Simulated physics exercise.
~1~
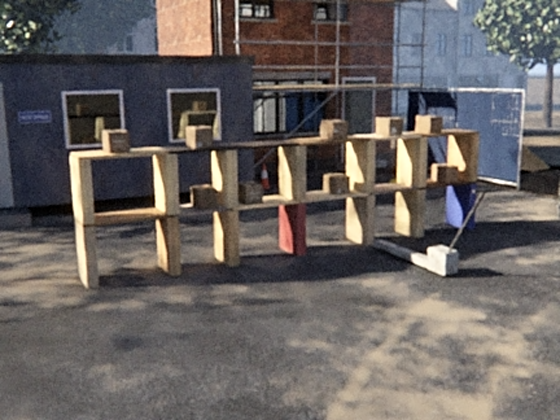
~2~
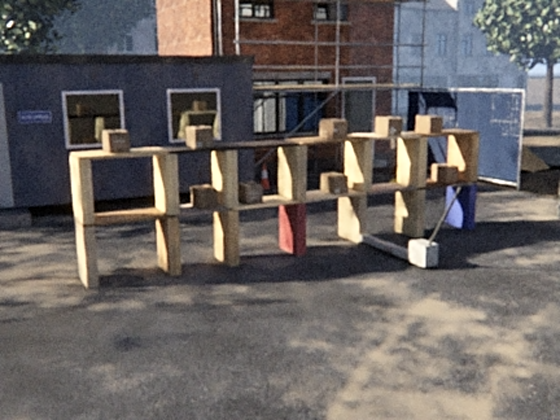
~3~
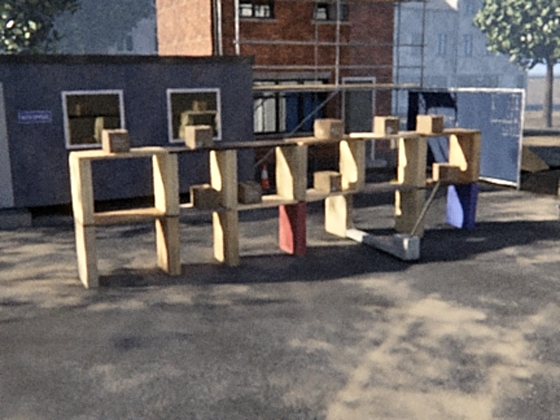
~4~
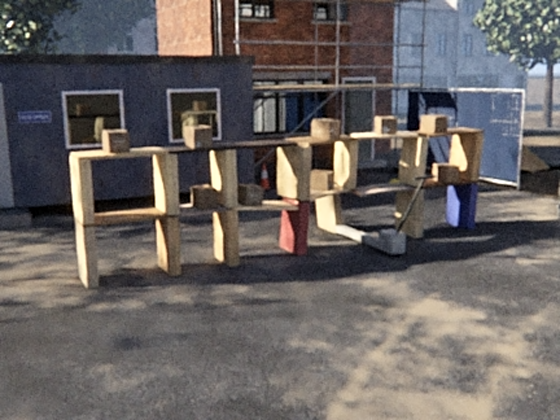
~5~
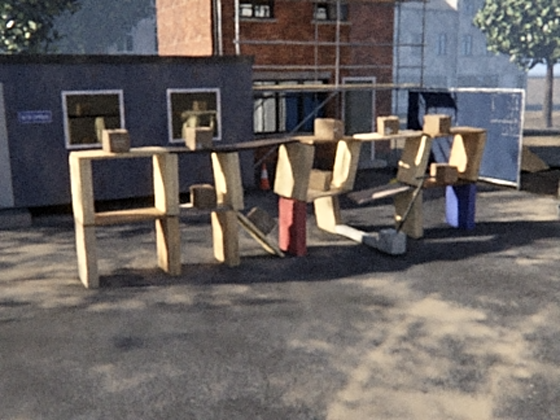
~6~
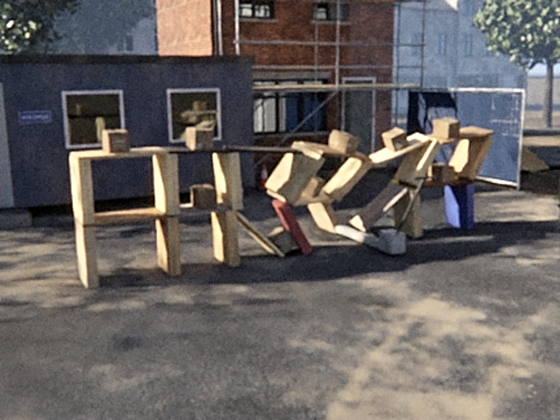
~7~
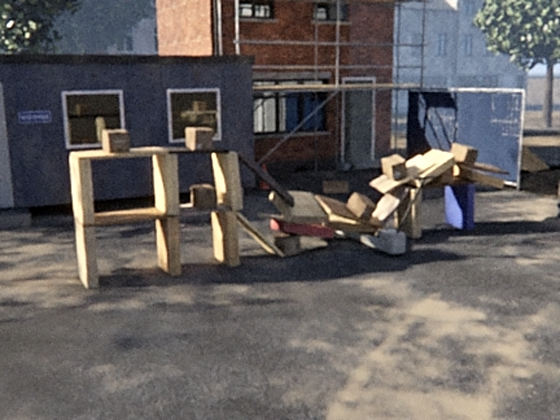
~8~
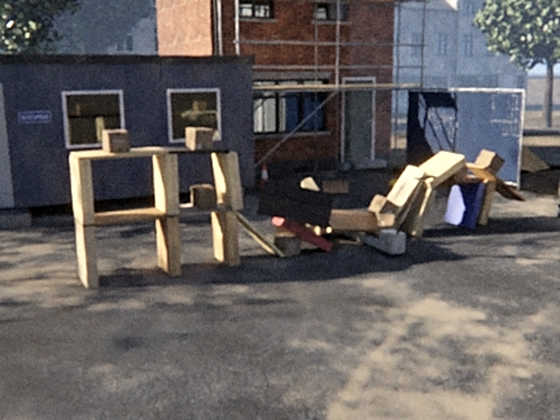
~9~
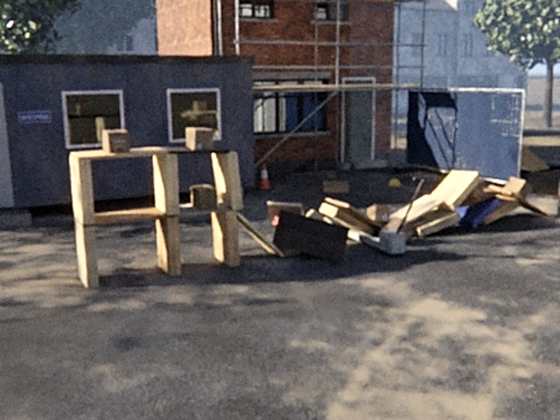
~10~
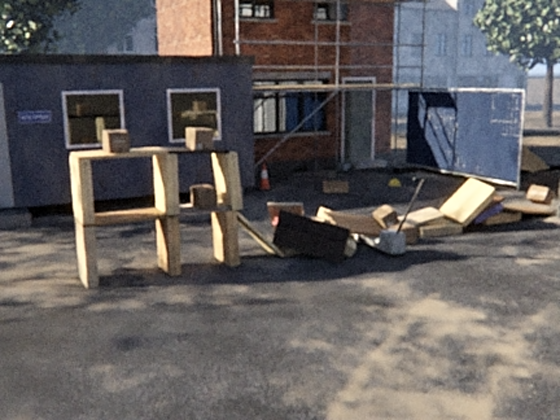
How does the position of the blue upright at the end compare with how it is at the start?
At the start the blue upright stands upright beneath the right end of the structure, and by the end it lies on its side among the fallen pieces.
